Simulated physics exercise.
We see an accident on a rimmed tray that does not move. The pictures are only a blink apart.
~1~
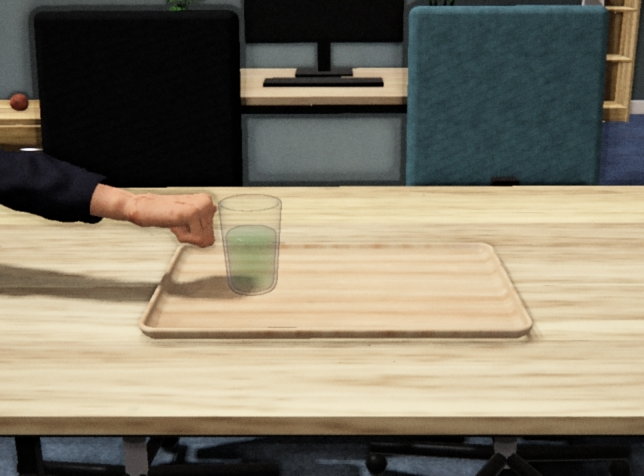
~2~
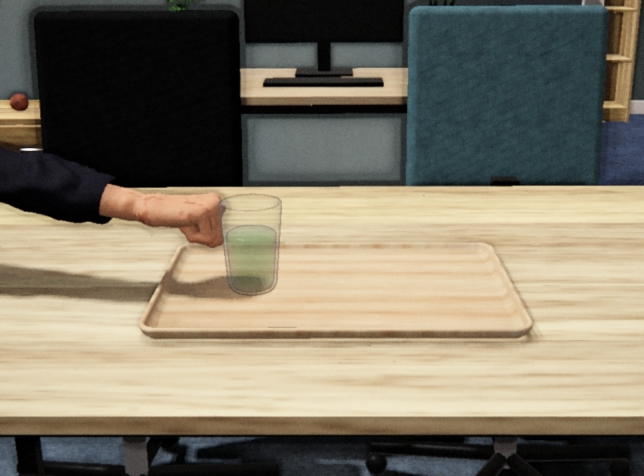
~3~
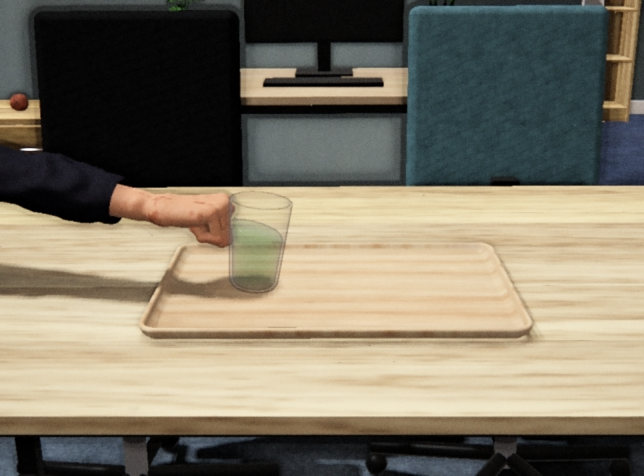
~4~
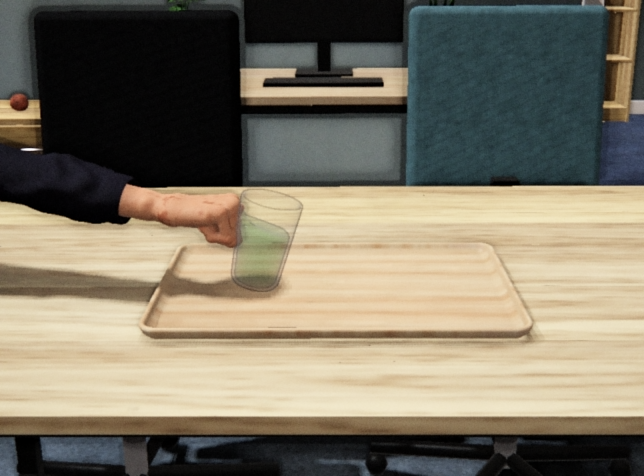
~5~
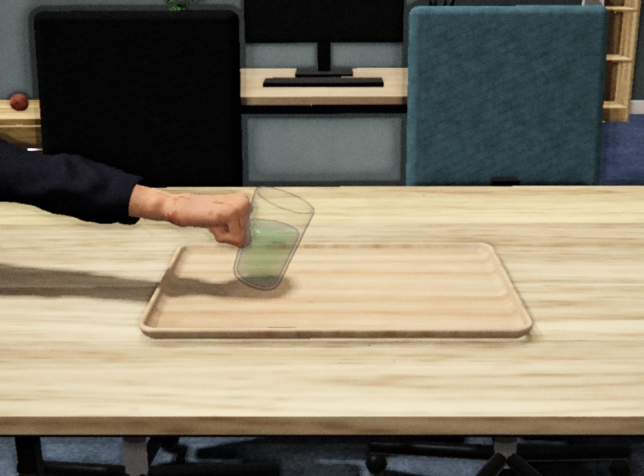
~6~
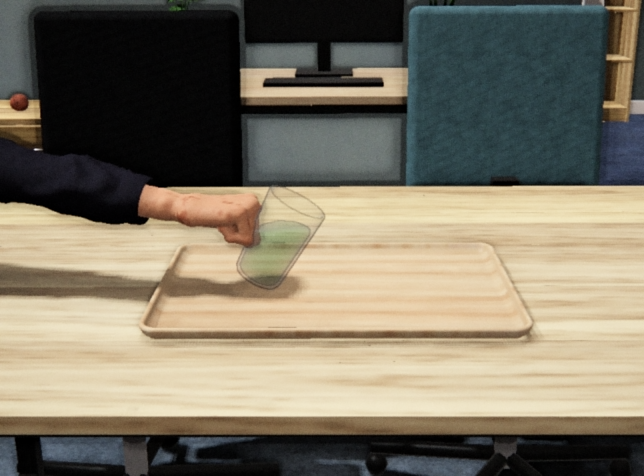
A hand pushing a clear glass of green liquid from the left, tilting it rightward above a wooden tray on a table.
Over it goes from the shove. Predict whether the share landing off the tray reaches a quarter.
From what I can see, over a quarter makes it off the tray.
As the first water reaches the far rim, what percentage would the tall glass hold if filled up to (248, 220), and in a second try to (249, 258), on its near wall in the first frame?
First try: Roughly 55 %, second try: Roughly 45 %.
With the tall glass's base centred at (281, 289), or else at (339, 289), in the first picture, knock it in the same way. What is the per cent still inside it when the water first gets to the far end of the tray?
60 %, then 80 %.
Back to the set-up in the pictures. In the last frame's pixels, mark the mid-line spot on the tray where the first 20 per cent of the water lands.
I'd put the spot somewhere close to pixel (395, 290).
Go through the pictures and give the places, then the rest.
The first frame shows tilt 0°; right rim (280, 204); surface from (226, 231) to (277, 231); the tray's far rim is at (508, 282); the tray is clear ahead.
The second frame shows tilt 0°; right rim (280, 204); surface from (226, 231) to (277, 231).
The third frame shows tilt 7°; right rim (291, 205); surface from (233, 218) to (284, 235).
The fourth frame shows tilt 14°; right rim (301, 208); surface from (242, 212) to (290, 234).
The fifth frame shows tilt 21°; right rim (313, 212); surface from (248, 224) to (300, 230).
The sixth frame shows tilt 29°; right rim (323, 217); surface from (251, 233) to (311, 227).
A moment on, the tall glass is falling and 100 per cent is in the glass, 0 on the tray and 0 above or beyond its rim.
Next, the tall glass lies on its side and 68 per cent is in the glass, 16 on the tray and 16 above or beyond its rim.
Then the tall glass lies on its side and 35 per cent is in the glass, 55 on the tray and 10 above or beyond its rim.
Later the tall glass lies on its side and 18 per cent is in the glass, 38 on the tray and 44 above or beyond its rim.
At rest 55 per cent is held by tray and glass, 45 is off the tray.
